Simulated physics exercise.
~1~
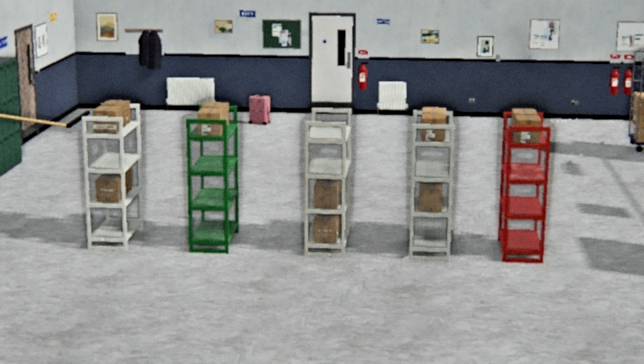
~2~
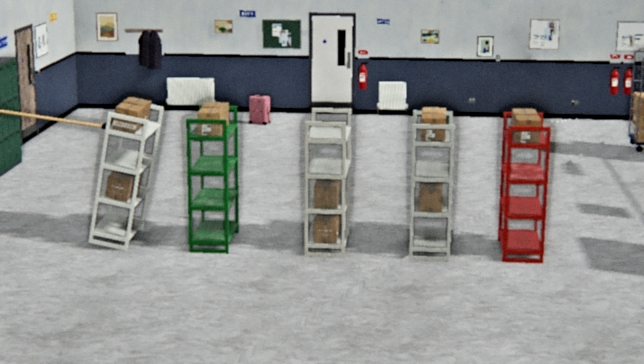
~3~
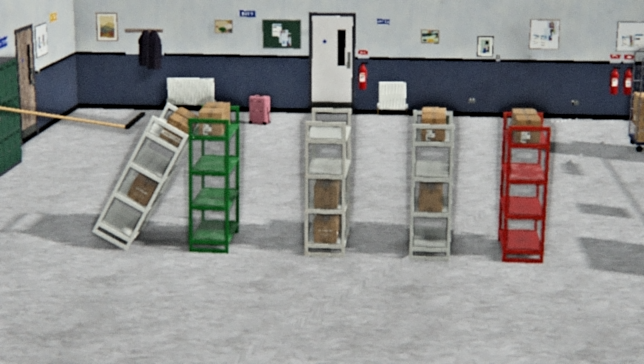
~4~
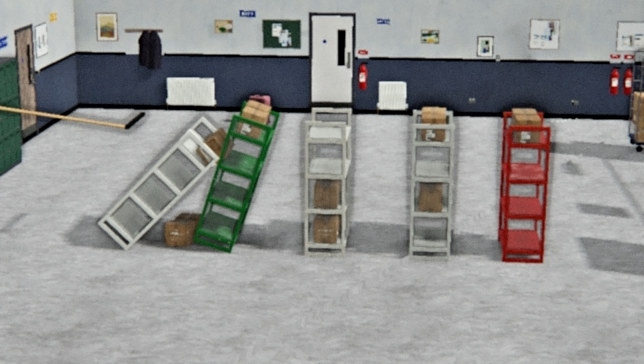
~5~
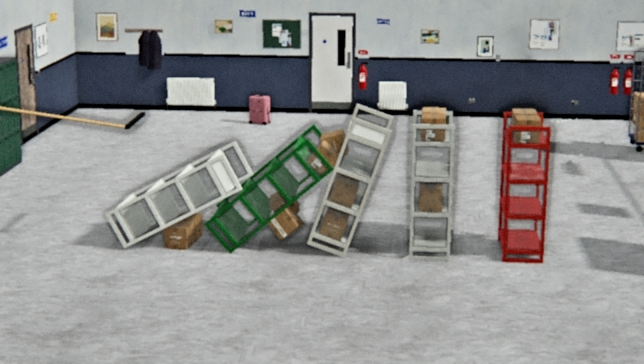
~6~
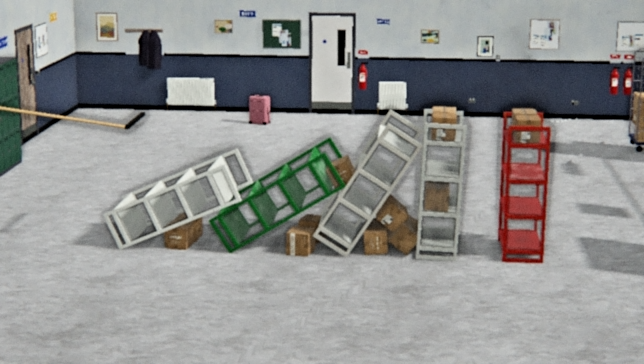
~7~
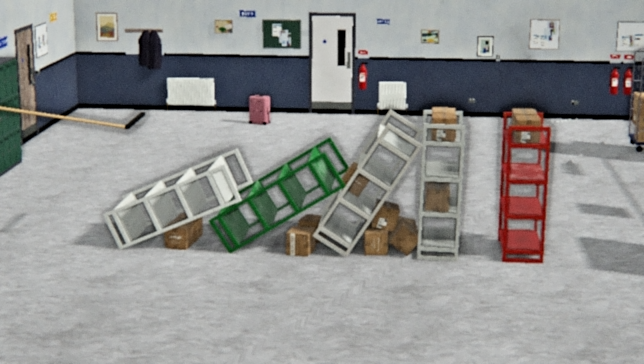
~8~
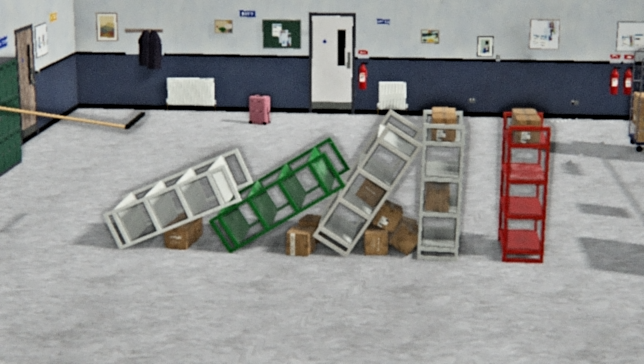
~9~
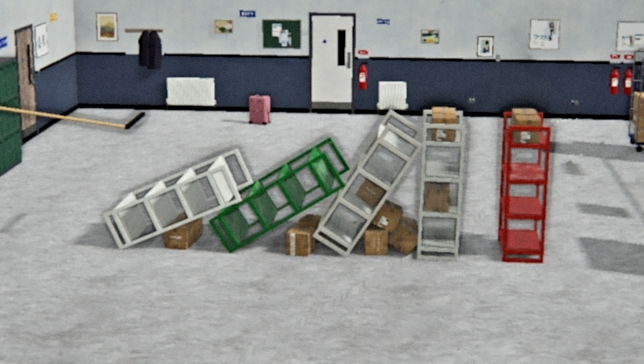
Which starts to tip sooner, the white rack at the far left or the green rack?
The white rack at the far left starts to tip first, and the green rack begins to lean only after that.
